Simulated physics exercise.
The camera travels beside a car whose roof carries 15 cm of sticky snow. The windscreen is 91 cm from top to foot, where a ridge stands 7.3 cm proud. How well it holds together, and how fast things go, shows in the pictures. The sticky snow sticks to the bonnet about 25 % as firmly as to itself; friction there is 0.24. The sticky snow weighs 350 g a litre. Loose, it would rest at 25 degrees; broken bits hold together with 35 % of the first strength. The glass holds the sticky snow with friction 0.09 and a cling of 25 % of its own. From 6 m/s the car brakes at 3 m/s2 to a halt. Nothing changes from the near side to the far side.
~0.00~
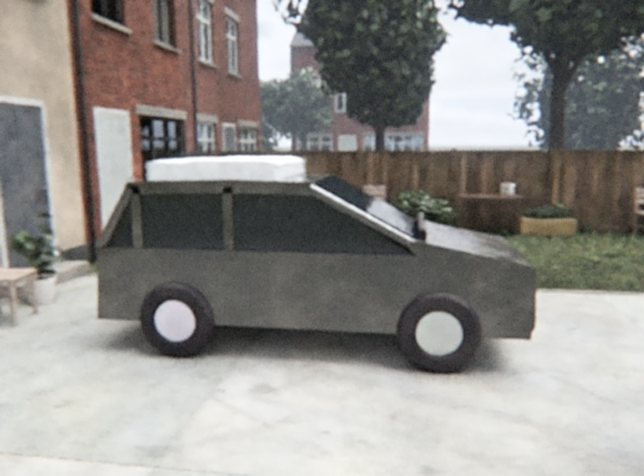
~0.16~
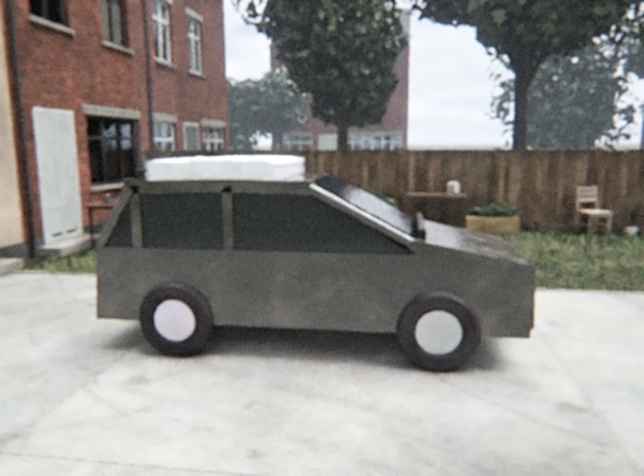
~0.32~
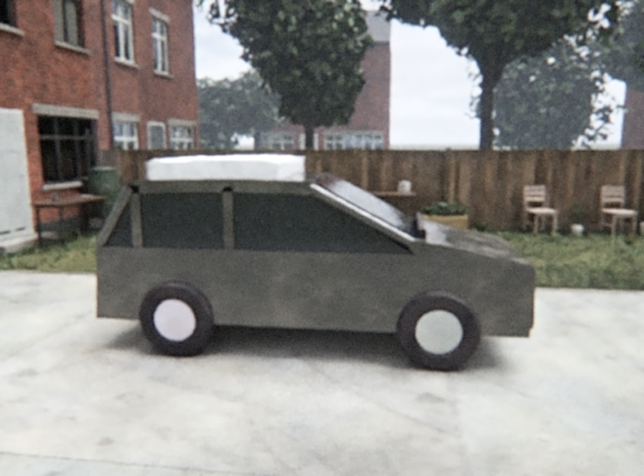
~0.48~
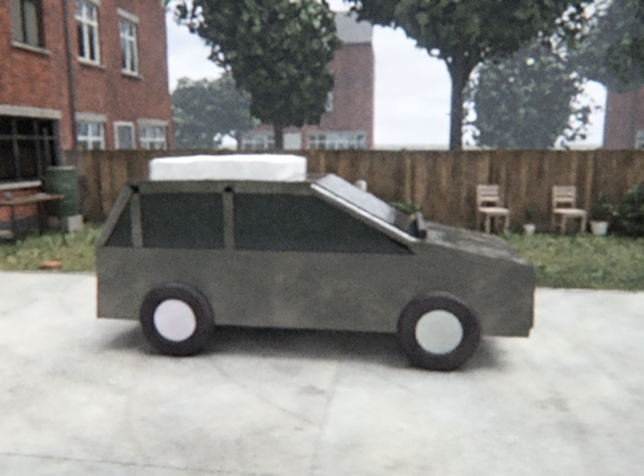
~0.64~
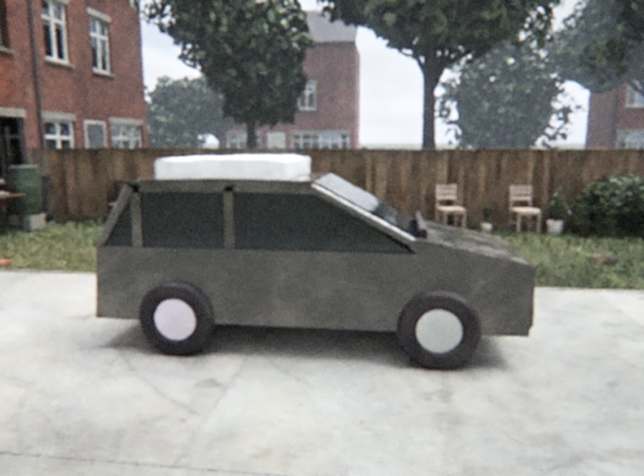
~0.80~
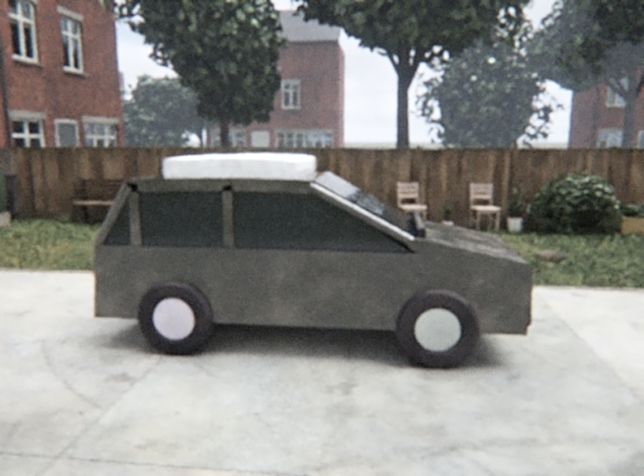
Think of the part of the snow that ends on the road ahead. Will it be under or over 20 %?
Expect over 20 %.
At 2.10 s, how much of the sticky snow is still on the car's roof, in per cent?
Near 0 %.
By 1.39 s, 56 % of the snow is on the roof, 44 % on the glass, none on the bonnet and none has gone off the nose.
By 2.10 s, none of the snow is on the roof, 13 % on the glass, 77 % on the bonnet and 10 % has gone off the nose.
By 2.80 s, none of the snow is on the roof, 11 % on the glass, 12 % on the bonnet and 77 % has gone off the nose.
By 3.50 s, none of the snow is on the roof, 11 % on the glass, 4 % on the bonnet and 85 % has gone off the nose.
By 3.60 s, at the end, none of the snow is on the roof, 11 % on the glass, 4 % on the bonnet and 85 % has gone off the nose.
